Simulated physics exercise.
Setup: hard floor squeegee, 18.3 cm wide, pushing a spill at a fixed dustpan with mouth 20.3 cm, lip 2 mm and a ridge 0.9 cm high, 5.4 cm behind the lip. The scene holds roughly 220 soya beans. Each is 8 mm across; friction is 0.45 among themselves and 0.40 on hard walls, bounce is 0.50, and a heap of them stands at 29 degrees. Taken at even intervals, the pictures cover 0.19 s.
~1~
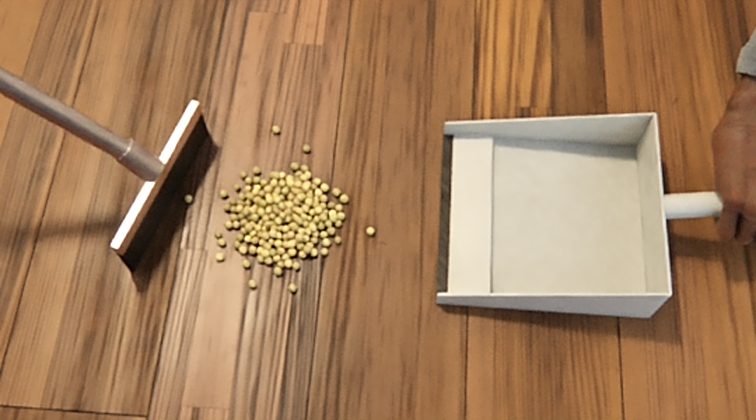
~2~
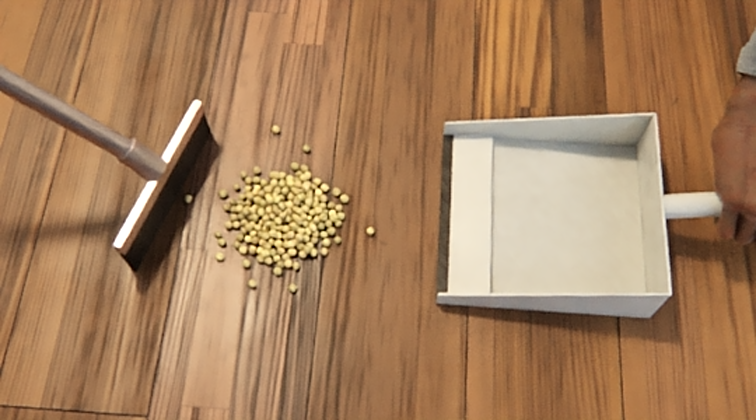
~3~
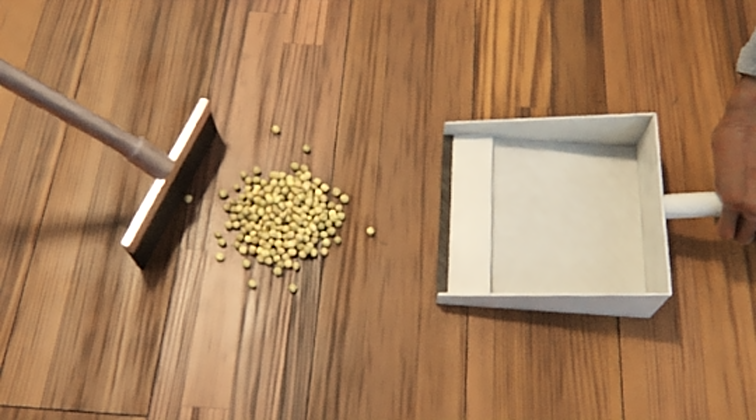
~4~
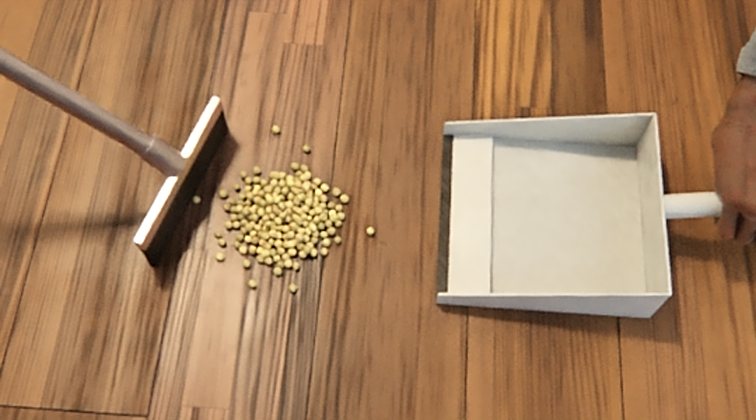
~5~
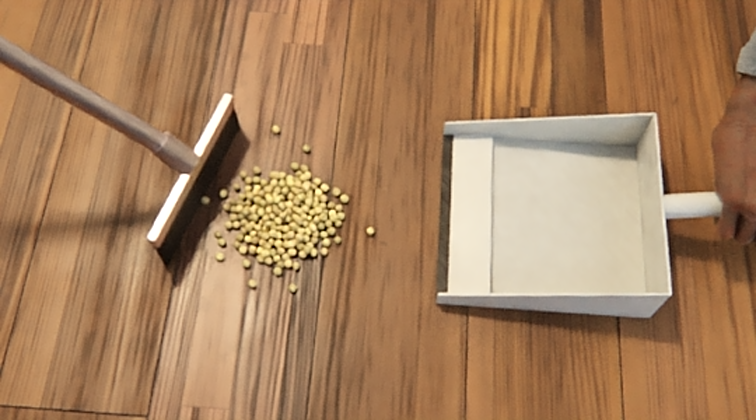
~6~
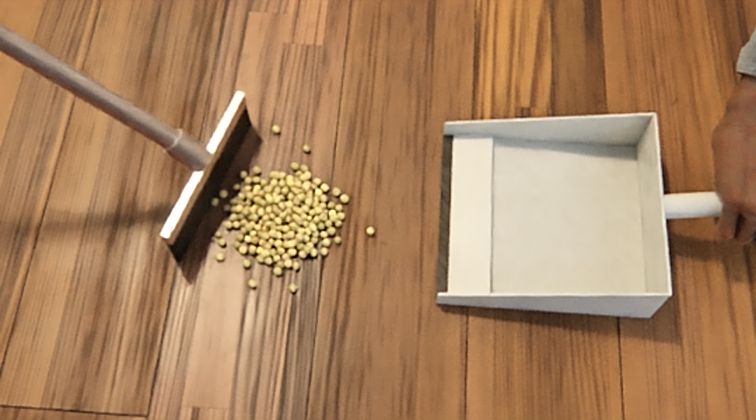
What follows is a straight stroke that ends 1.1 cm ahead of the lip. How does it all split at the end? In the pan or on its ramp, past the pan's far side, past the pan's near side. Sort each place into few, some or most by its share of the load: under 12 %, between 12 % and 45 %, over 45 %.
Shares: Pan: Few; far side: Few; near side: Few.
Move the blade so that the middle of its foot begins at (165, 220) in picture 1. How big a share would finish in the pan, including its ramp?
It would come to about 0 in a hundred.
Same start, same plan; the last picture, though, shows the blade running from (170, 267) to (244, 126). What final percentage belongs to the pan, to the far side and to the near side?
Pan 30 % / far 0 % / near 25 %.
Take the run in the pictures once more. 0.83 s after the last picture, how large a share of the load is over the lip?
I'd say some 0 per cent.
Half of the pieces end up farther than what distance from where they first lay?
The figure is about 12 cm.
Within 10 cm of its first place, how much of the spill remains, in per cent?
Around 45 in a hundred.
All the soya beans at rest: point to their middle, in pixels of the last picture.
At about (395, 236).
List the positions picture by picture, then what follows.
Blade from (119, 249) to (196, 110), moved 0.0 cm, 0 of the pieces shifted so far; middle of the pieces at (280, 213); pan at (559, 222), in the first frame.
Blade from (122, 248) to (199, 110), moved 0.3 cm, 0 of the pieces shifted so far; middle of the pieces at (280, 213), in the second frame.
Blade from (129, 247) to (206, 108), moved 1.0 cm, 0 of the pieces shifted so far; middle of the pieces at (280, 213), in the third frame.
Blade from (142, 244) to (217, 106), moved 2.3 cm, 1 of the pieces shifted so far; middle of the pieces at (280, 213), in the fourth frame.
Blade from (155, 241) to (229, 103), moved 3.6 cm, 1 of the pieces shifted so far; middle of the pieces at (280, 213), in the fifth frame.
Blade from (169, 238) to (241, 101), moved 5.0 cm, 1 of the pieces shifted so far; middle of the pieces at (280, 213); pan at (559, 222), in the sixth frame.
Then, 0.31 s after the last picture, middle of the blade 15 cm from the lip; 0 % over the lip, far side 0 %, near side 0 %.
Then, 0.51 s after the last picture, middle of the blade 8 cm from the lip; 0 % over the lip, far side 0 %, near side 0 %.
Then, 0.83 s after the last picture, middle of the blade 4 cm from the lip; 0 % over the lip, far side 0 %, near side 0 %.
In the end, pan 0 %, far side 0 %, near side 0 %, in front of the lip or behind the blade 95 %.
